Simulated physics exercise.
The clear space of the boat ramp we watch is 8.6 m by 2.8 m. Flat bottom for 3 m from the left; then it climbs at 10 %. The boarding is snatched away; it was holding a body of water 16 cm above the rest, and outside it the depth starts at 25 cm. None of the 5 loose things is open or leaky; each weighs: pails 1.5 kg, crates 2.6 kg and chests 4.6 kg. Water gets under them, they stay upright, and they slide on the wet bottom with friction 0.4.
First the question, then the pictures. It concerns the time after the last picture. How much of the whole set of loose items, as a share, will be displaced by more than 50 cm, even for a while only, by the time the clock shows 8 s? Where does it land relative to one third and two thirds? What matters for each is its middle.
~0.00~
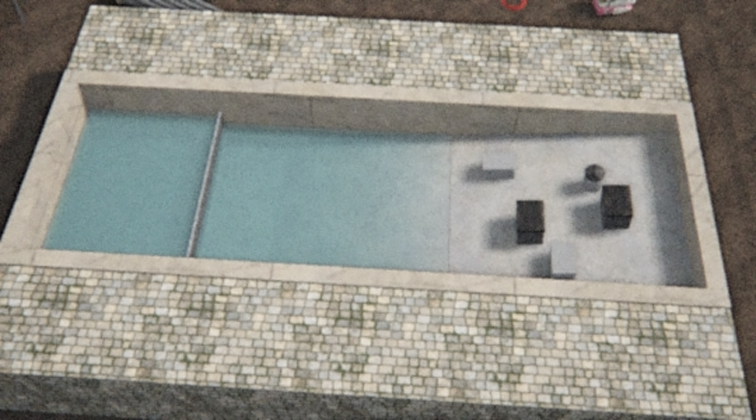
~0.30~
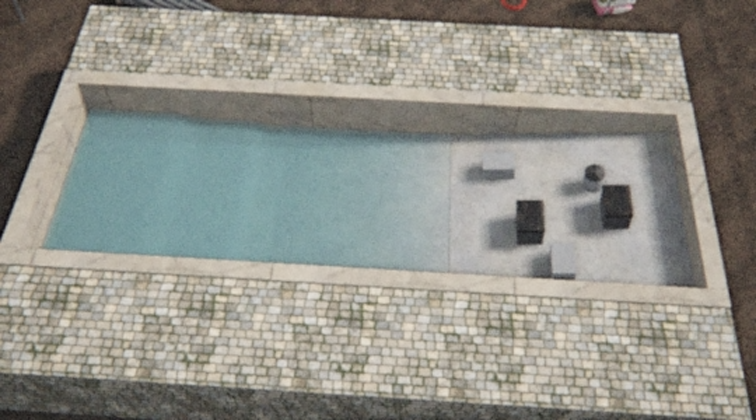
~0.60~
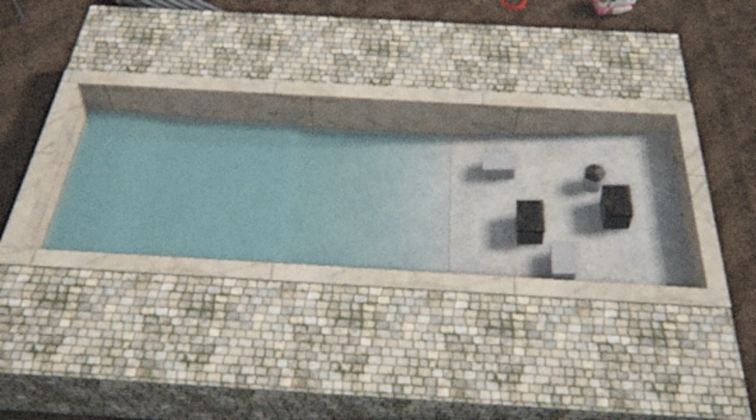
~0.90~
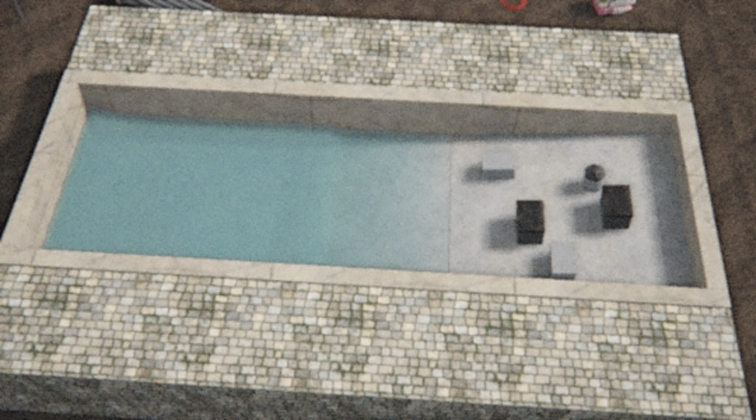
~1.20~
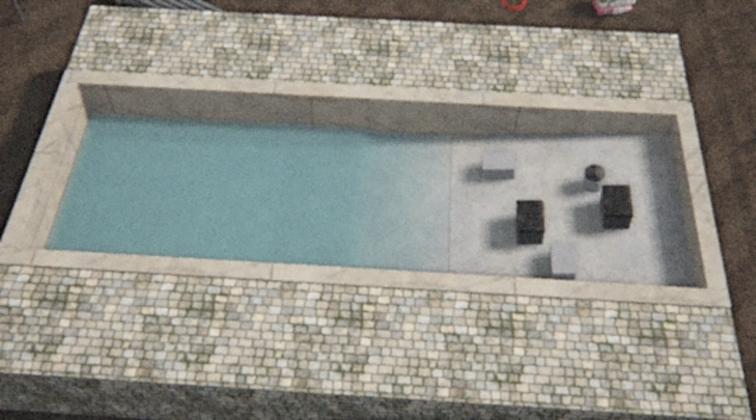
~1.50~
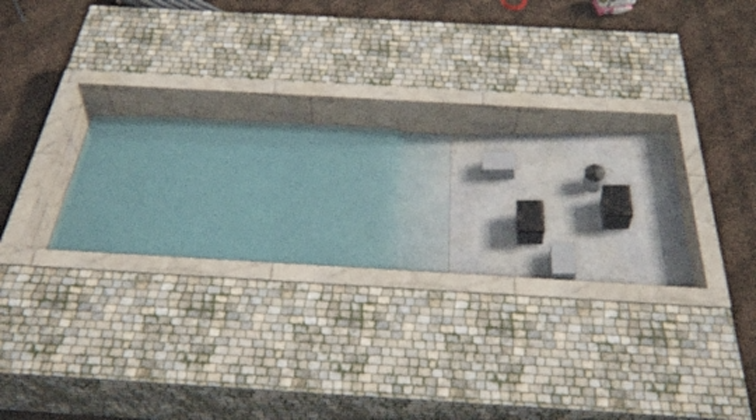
Middle band.
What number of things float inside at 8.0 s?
By my count, 3.
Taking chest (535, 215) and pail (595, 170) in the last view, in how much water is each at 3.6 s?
Around 4 cm and 0 cm.
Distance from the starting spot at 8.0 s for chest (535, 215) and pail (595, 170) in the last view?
In that order: 200 cm, 0 cm.
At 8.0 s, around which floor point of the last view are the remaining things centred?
Centre of the remaining things: Roughly (460, 211).
After 2.1 s 0 of 5 are over 50 cm from their spots; 0 afloat.
After 3.6 s 0 of 5 are over 50 cm from their spots; 1 afloat.
After 5.6 s 0 of 5 are over 50 cm from their spots; 3 afloat.
After 8.0 s 3 of 5 are over 50 cm from their spots, and 3 have been at some point; 3 afloat.
